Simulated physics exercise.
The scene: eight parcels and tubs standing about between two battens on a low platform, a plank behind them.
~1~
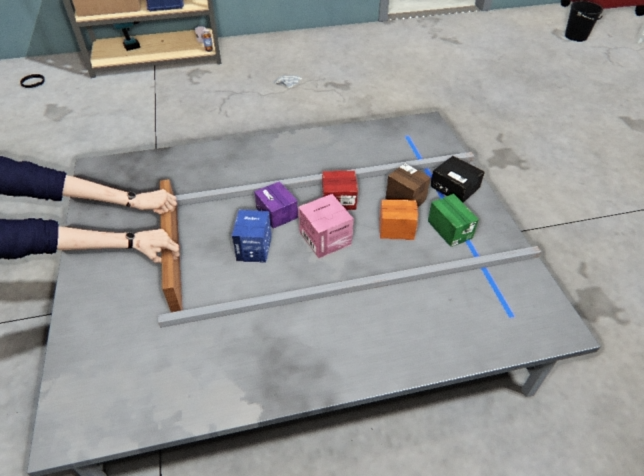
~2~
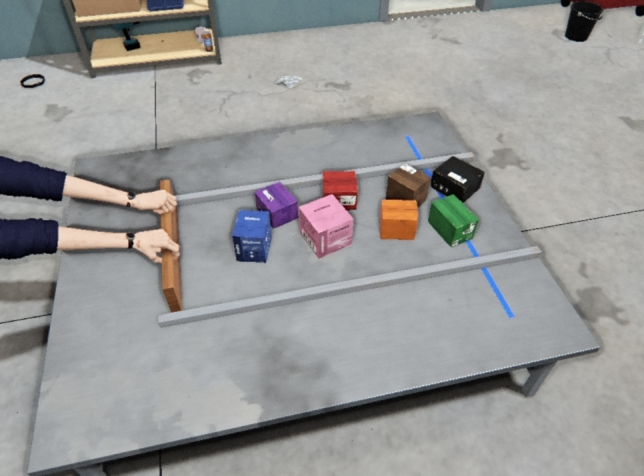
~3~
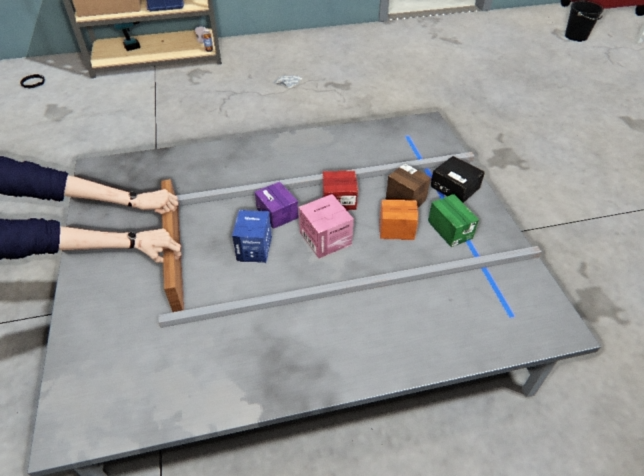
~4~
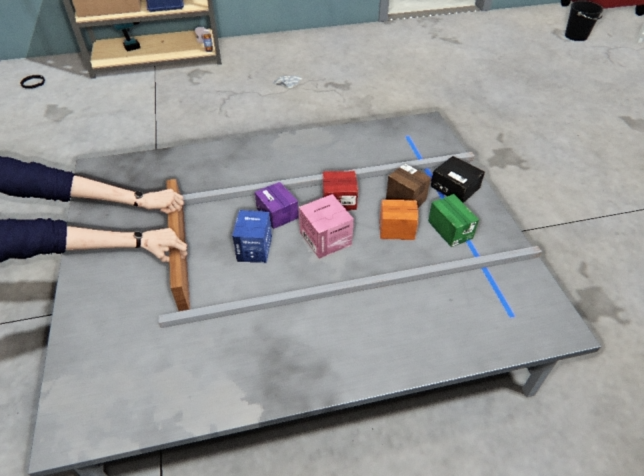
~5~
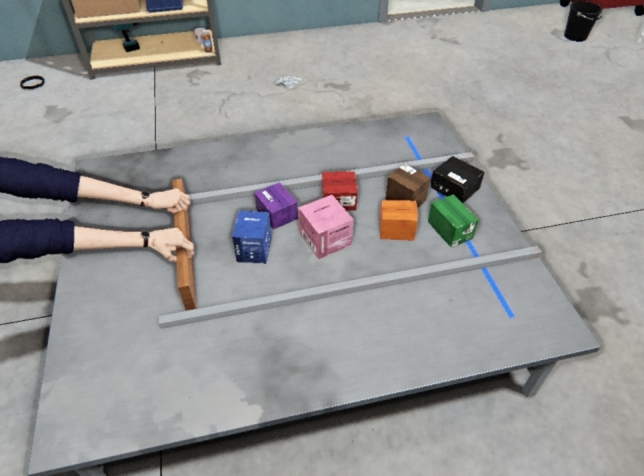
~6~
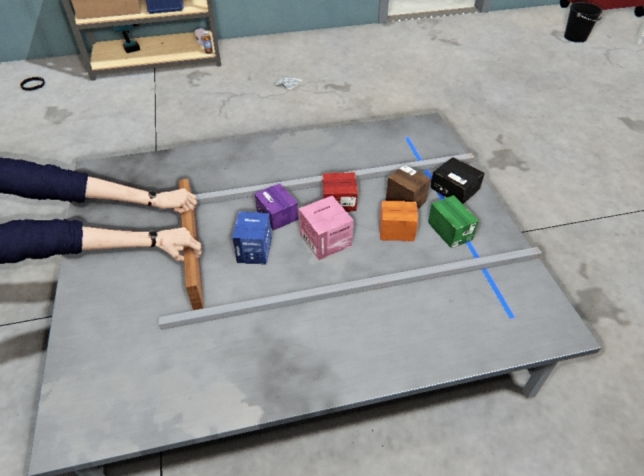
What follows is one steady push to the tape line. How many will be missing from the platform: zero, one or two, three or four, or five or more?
As it turns out, the number that fall off is three or four.
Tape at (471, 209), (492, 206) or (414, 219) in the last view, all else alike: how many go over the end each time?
The counts: 6, 8 and 2.
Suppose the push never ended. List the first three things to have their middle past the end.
In order: The black parcel, then the green parcel, then the orange parcel.
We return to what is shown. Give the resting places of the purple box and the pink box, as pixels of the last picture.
The purple box stops around (453, 181); the pink box around (509, 208).
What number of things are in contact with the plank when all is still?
That makes 2.
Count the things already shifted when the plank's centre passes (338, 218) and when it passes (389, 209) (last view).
First 7, then 8.
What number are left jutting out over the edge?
It comes to 2.
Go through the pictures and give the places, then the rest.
Black parcel (457, 179); green parcel (452, 220); brown box (408, 188); plank (171, 243); tape (451, 211), in the first frame.
Green parcel (452, 221); purple box (277, 205), in the second frame.
Brown box (408, 189); blue box (253, 237), in the third frame.
Black parcel (457, 179); plank (178, 242), in the fourth frame.
Green parcel (452, 221); red parcel (339, 191), in the fifth frame.
Black parcel (457, 181); green parcel (452, 222); brown box (408, 190); plank (191, 242); tape (451, 213), in the sixth frame.
Early on, none off yet; black parcel at rest near (457, 181); green parcel at rest near (452, 222); brown box at rest near (408, 190).
A while later, none off yet; black parcel travelled a little near (464, 180); green parcel travelled about its own width near (487, 219); brown box travelled about its own width near (435, 188).
Finally, the number that fall off is three or four; lost, orange parcel, brown box, green parcel and black parcel.
